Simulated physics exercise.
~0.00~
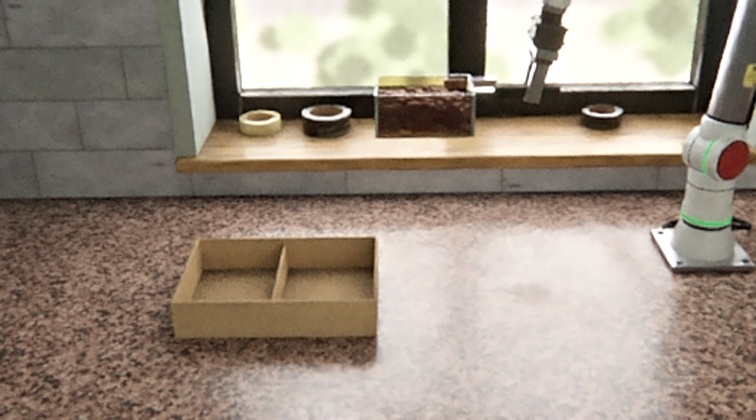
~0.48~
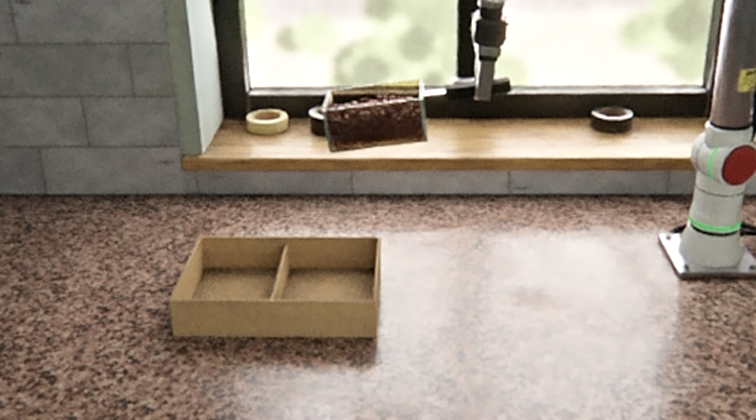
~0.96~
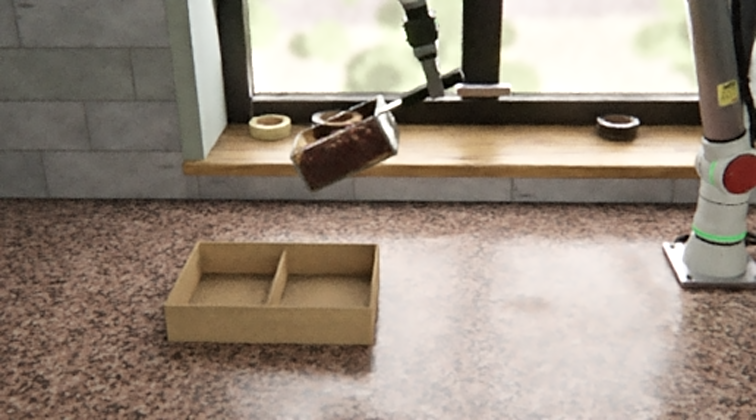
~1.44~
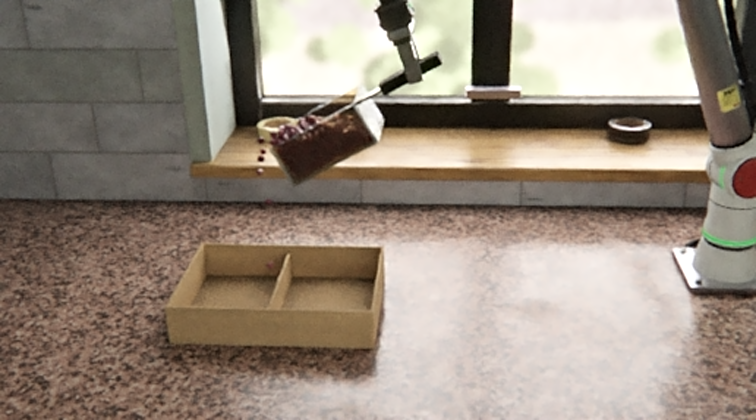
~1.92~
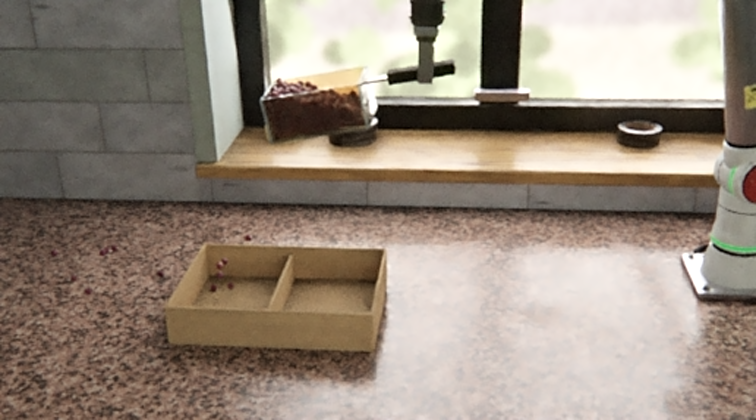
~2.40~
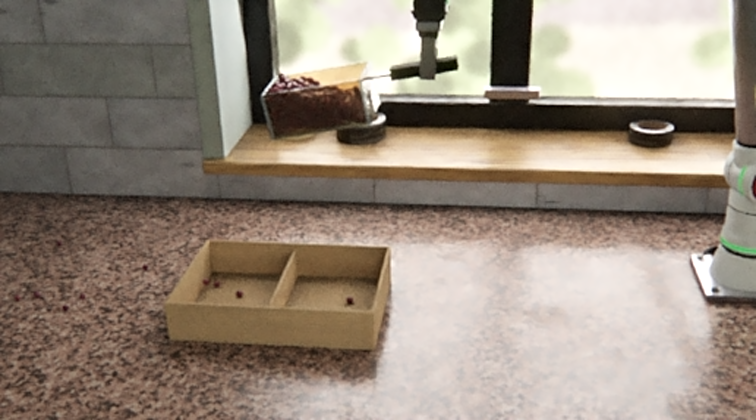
A robot arm tips a box of dark red beads, spilling a few into a divided tray.
